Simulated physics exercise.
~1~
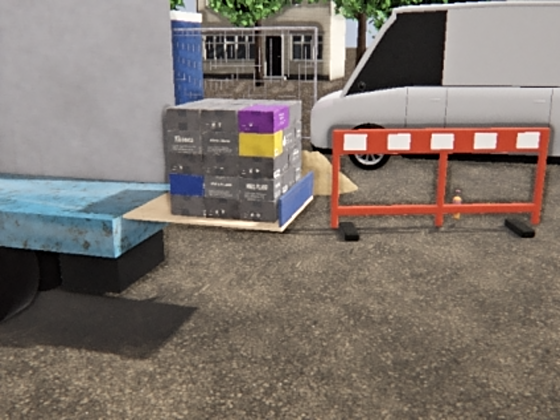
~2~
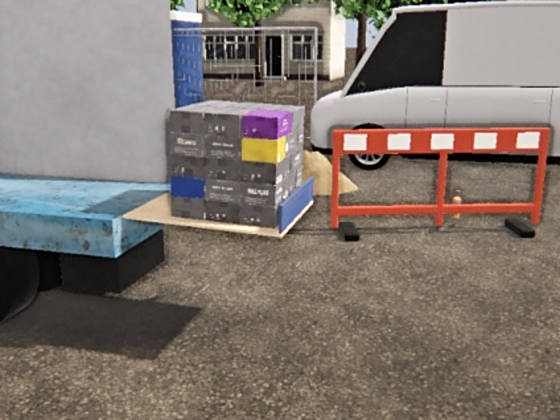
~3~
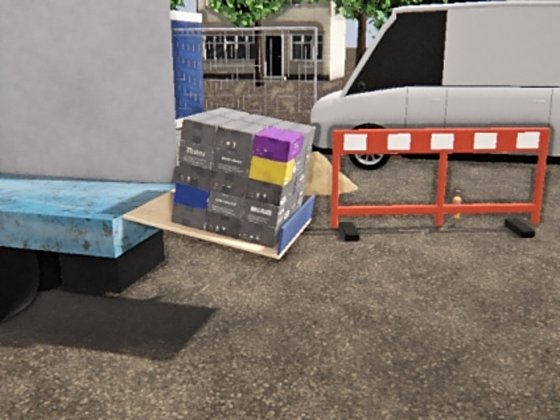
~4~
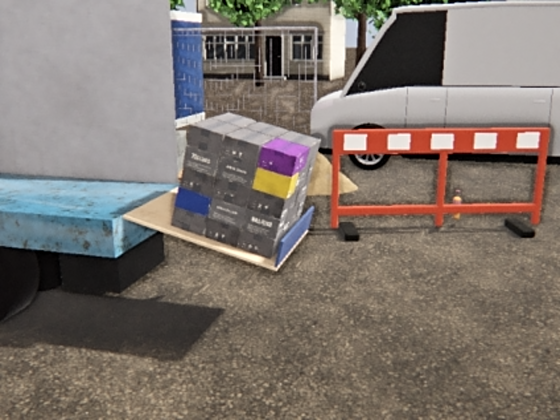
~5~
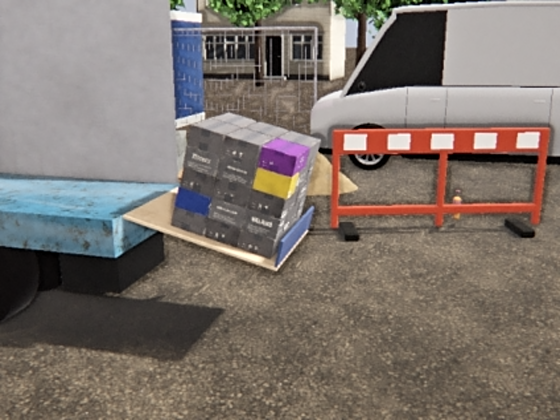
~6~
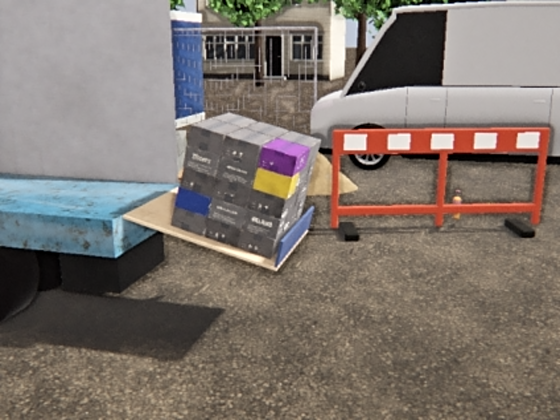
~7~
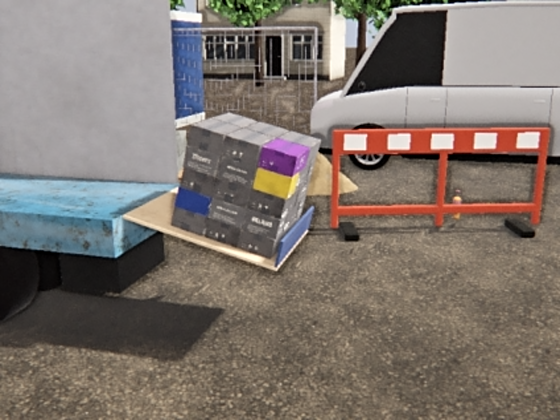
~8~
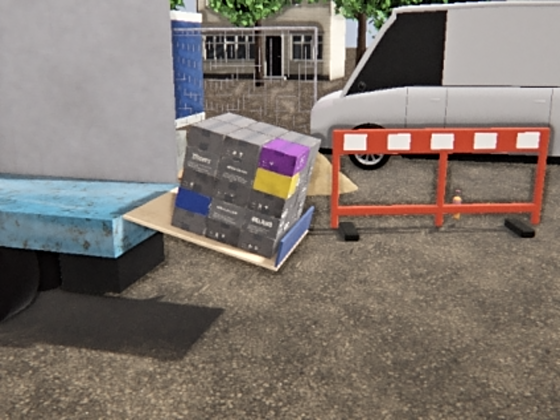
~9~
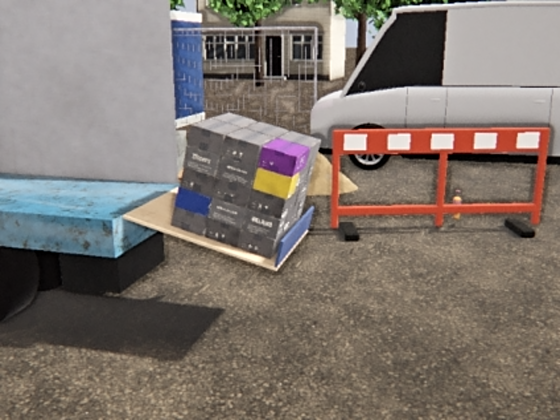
A tail lift platform on the back of a lorry, loaded with a stack of mostly grey boxes, tilts down to the right towards a red and white barrier, then stops. The boxes, including a purple and a yellow one, lean with it and stay neatly stacked aboard.
